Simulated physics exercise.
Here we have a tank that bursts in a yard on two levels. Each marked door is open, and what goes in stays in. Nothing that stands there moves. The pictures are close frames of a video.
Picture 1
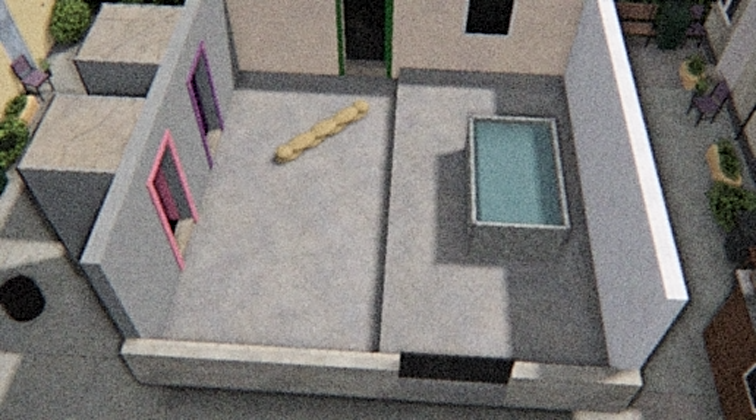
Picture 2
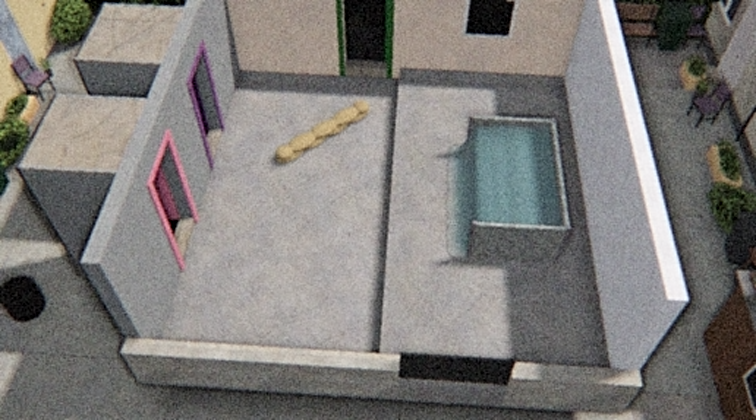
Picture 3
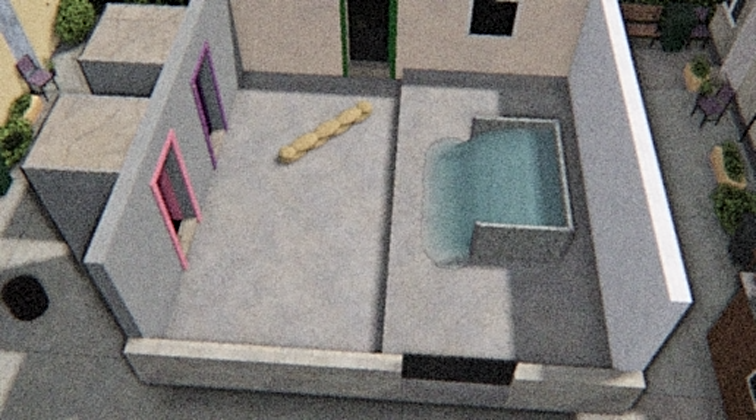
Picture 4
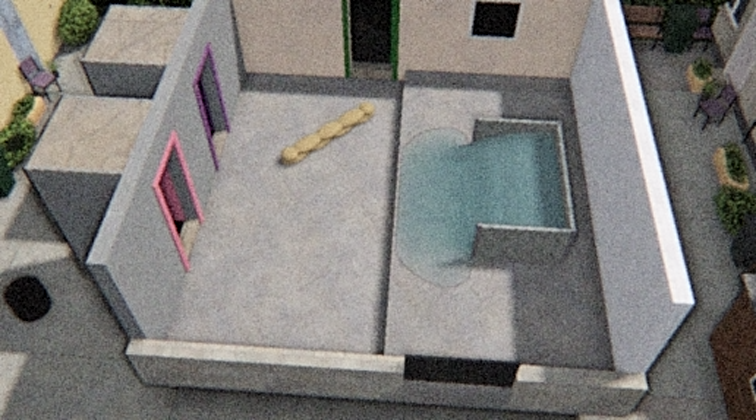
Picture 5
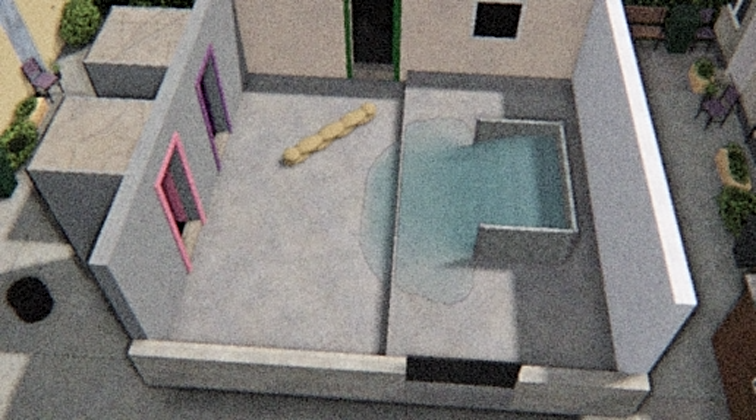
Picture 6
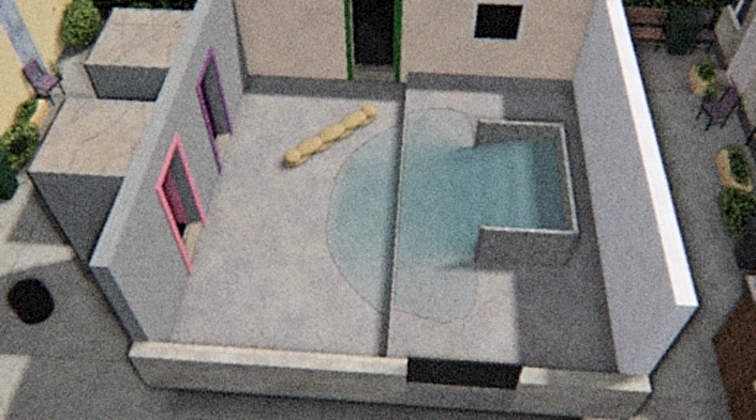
Water sits still in a raised rectangular tank on the right of a grey walled yard seen from high above, then pours out through the tank's open left side. A pink-framed doorway and a purple one line the left wall, a green-framed door stands at the back, and a tan, lumpy roll lies on the paving. The pale blue sheet fans leftward across the dividing line, rounded and thinning, while the view shifts very slightly.
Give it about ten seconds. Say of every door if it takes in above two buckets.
In the end: The pink door floods; the green door holds within the limit; the purple door floods.
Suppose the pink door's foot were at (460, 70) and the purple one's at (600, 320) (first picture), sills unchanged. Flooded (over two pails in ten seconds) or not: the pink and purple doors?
One by one: The pink one takes less, the purple one holds.
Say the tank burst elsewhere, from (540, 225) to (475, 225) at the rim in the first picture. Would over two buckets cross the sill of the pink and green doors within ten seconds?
One by one: Pink is under, green stays under.
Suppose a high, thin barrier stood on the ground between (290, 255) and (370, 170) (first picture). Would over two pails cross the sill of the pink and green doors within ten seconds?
Then: The pink one is under, the green one is under.
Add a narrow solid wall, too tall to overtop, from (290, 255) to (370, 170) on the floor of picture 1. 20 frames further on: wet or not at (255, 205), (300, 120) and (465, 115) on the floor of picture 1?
In turn: Wet, not flooded, clear.
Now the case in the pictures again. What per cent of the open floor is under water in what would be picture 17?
About 55 per cent.
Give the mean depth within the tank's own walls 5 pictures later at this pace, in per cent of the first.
About 34 per cent.
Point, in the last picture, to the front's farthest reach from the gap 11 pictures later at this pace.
Roughly at (167, 353).
A moment on, water covers 45 % of the floor; the pink door wet at the sill, nothing in, the green door not reached, the purple door not reached.
Next, water covers 55 % of the floor; the pink door over two buckets in, the green door wet at the sill, nothing in, the purple door under two buckets in.
Then, water covers 65 % of the floor; the pink door far over two buckets in, the green door wet at the sill, nothing in, the purple door over two buckets in.
Later, water covers 65 % of the floor; the pink door far over two buckets in, the green door wet at the sill, nothing in, the purple door over two buckets in.
In the end, water covers 60 % of the floor; the pink door far over two buckets in, the green door wet at the sill, nothing in, the purple door over two buckets in.
